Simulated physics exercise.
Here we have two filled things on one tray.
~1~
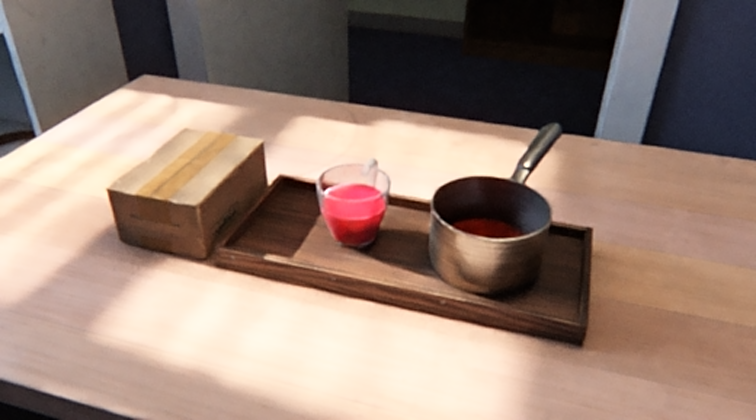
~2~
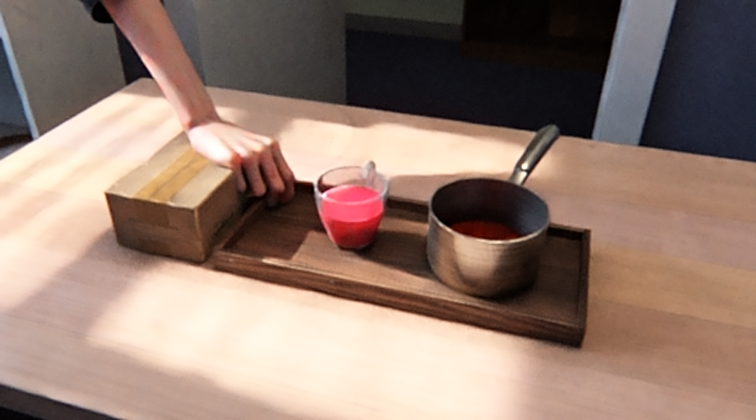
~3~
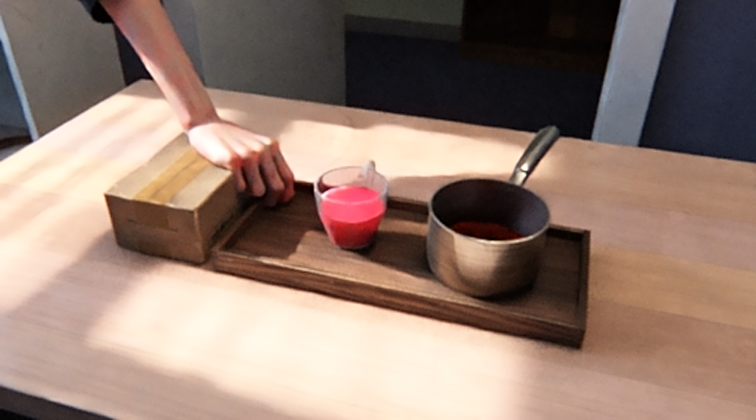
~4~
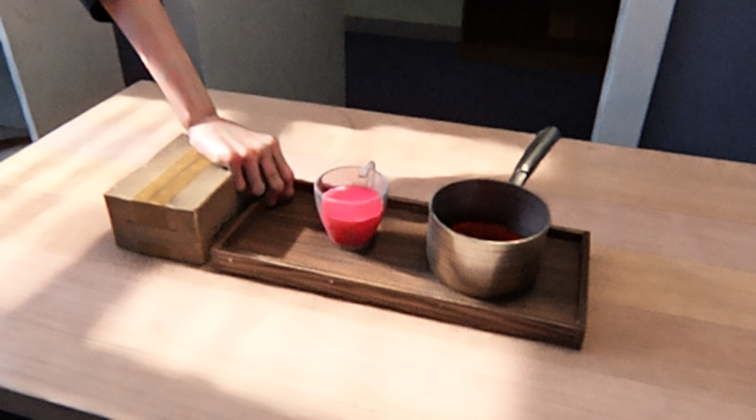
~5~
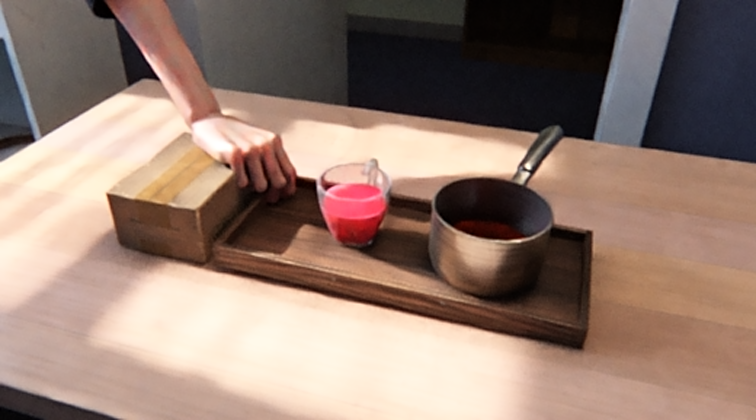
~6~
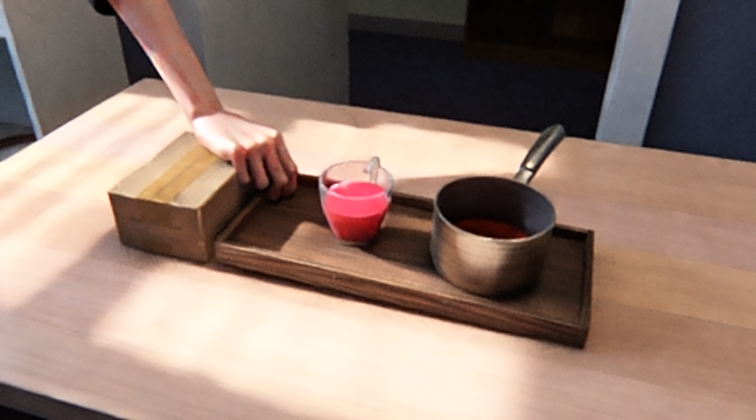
A hand reached in and gripped the left end of a wooden tray holding a glass cup of red liquid and a saucepan, then raised that end very slightly beside a box.
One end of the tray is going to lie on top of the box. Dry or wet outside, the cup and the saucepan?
The cup stays dry outside and the saucepan stays dry outside.
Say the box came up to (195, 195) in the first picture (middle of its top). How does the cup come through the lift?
In that case: Keeps it in.
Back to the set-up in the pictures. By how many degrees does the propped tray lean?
About 12°.
Shortly, the tray slopes by about 7°; cup, none is lost; saucepan, none is lost.
Then, the tray slopes by about 14°; cup, none is lost; saucepan, none is lost.
At the finish, the tray slopes by about 12°, resting on the box; cup, none is lost; saucepan, none is lost.
